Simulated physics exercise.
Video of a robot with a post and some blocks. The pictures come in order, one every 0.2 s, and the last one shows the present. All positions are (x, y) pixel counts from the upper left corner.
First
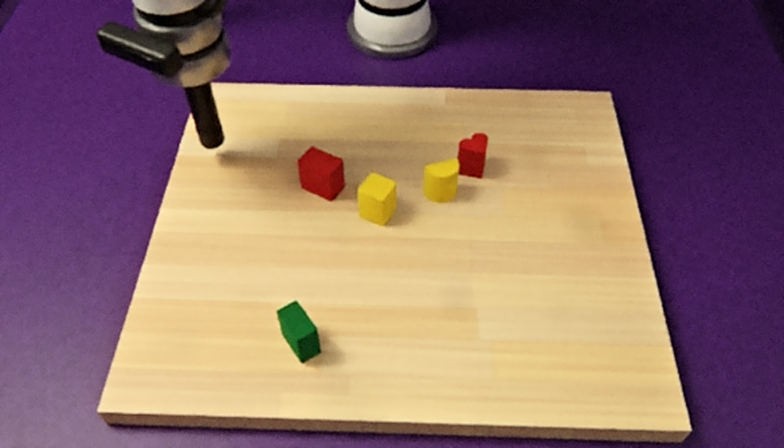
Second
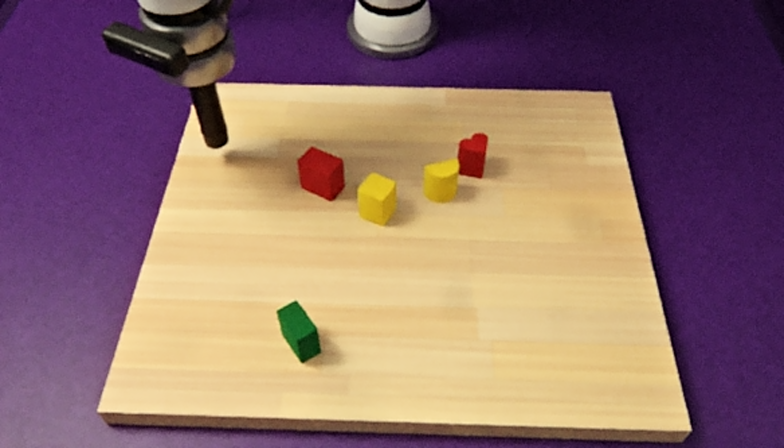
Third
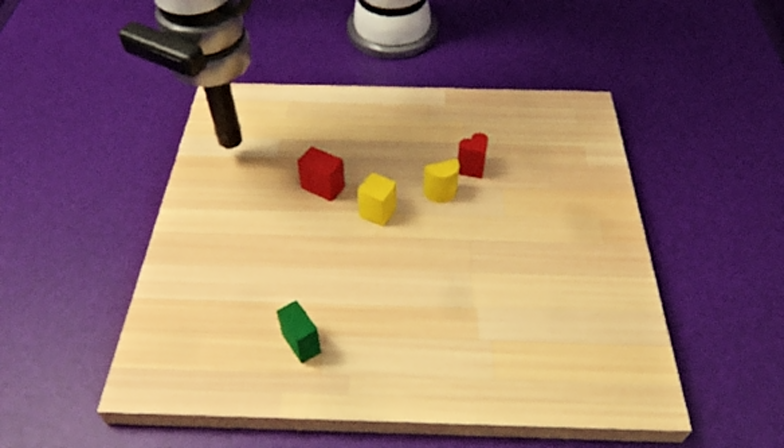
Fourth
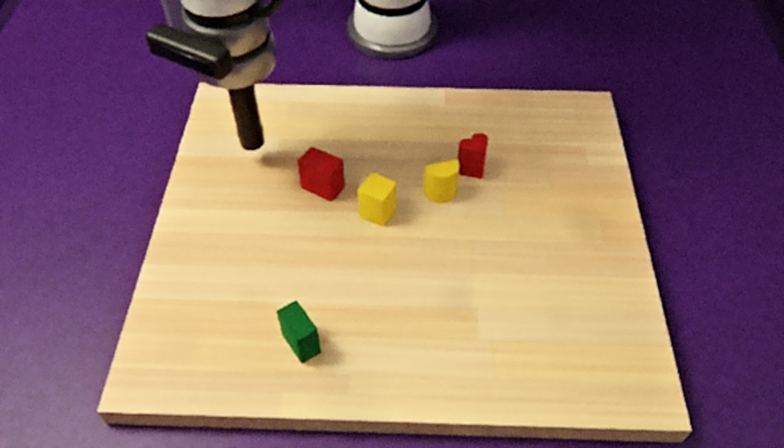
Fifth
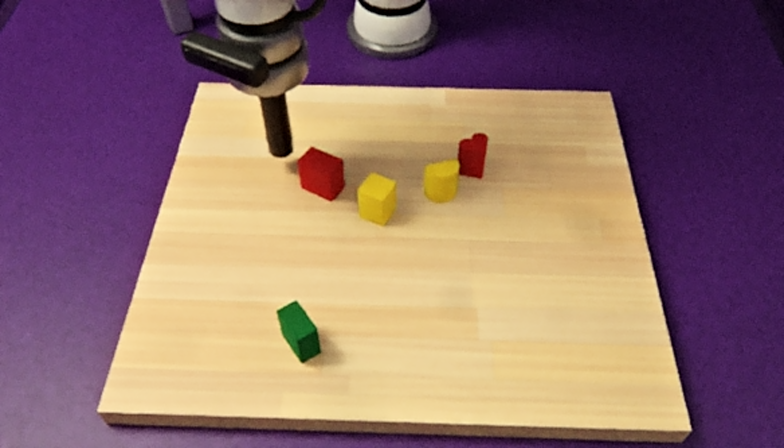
The robot arm with a dark post stayed almost still at the upper left of a wooden board, then moved a short way right, close to the red block, while all five colored blocks stayed put.
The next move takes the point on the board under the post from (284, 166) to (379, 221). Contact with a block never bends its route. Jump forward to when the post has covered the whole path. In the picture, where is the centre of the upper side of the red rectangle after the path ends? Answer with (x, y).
Put as a pixel place, it's (410, 207).
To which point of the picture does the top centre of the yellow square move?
At roughly (446, 213).
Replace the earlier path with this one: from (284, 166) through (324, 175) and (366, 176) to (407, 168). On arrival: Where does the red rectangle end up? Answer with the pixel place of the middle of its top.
At (349, 174).
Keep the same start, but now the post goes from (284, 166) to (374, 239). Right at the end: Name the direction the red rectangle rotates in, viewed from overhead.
Looking down: Anticlockwise.
What follows on the original path. One third of the way, post at (313, 168); red rectangle at (339, 170).
Two thirds of the way, post at (347, 187); red rectangle at (375, 189); yellow square at (408, 199).
At the end, post at (379, 206); red rectangle at (410, 207), turned 15° anticlockwise; yellow square at (446, 213), turned 10° anticlockwise; yellow D-shaped block not moved.
